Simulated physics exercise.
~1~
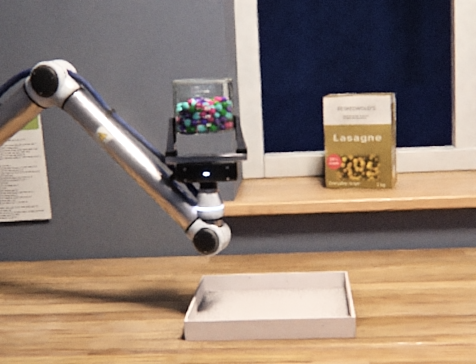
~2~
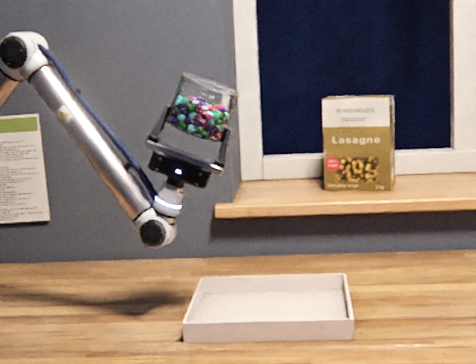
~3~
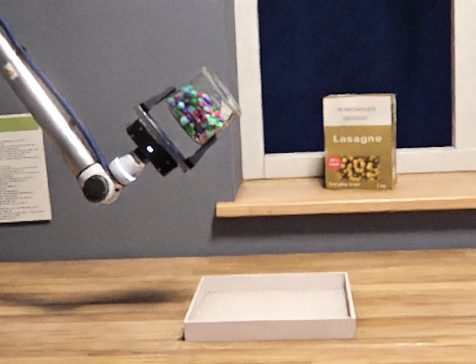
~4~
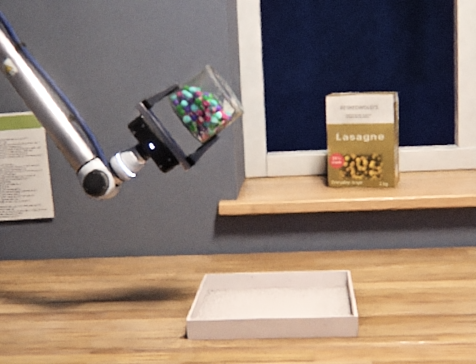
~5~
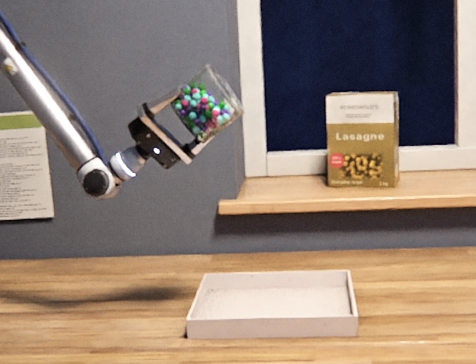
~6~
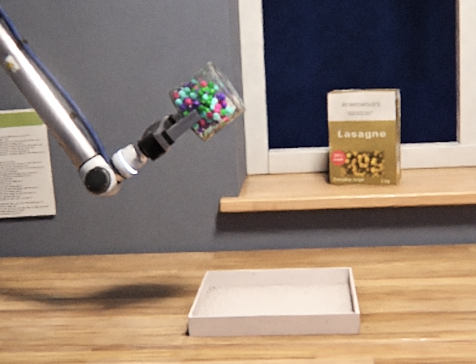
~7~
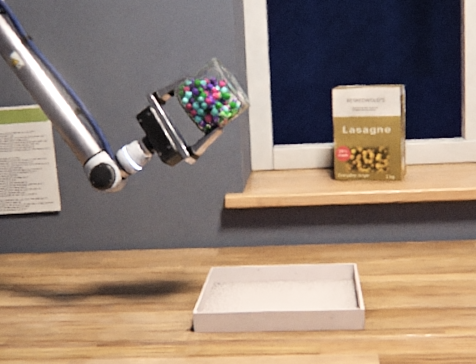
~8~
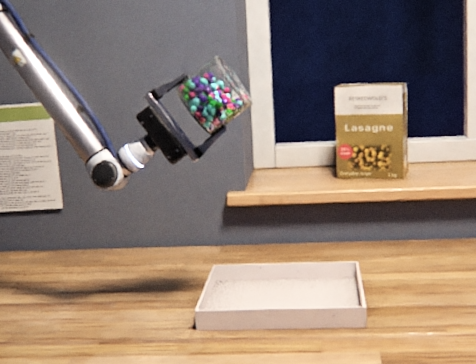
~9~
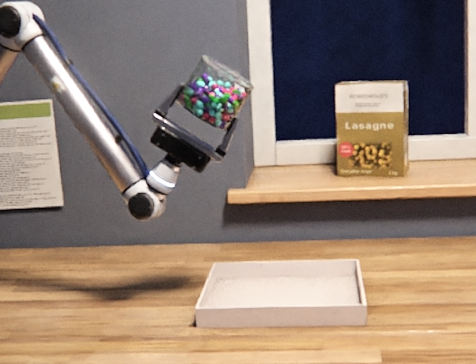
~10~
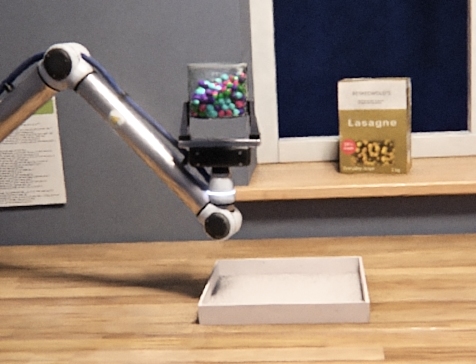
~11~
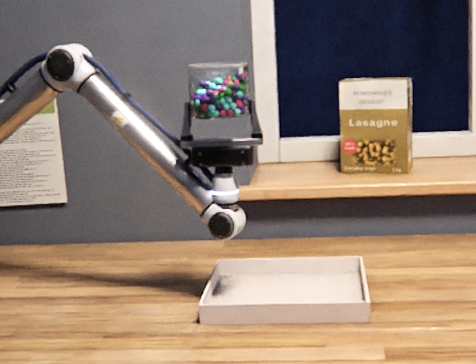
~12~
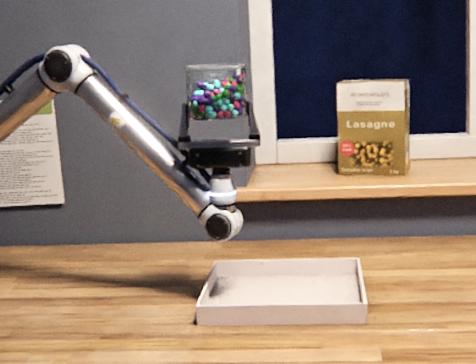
A silver robot arm at the left holds up a clear tumbler of small multicoloured sweets, seen from the front above a wooden table. A shallow pale tray sits on the table below, and a lasagne box stands on a wooden ledge beside a dark window, against a grey wall. The arm draws back left and tips the tumbler steeply towards the right. Holding that tilt, the wrist turns the tumbler about its own axis, and the sweets stay inside. The arm then swings it upright again and stops, the tumbler still filled and the tray empty.
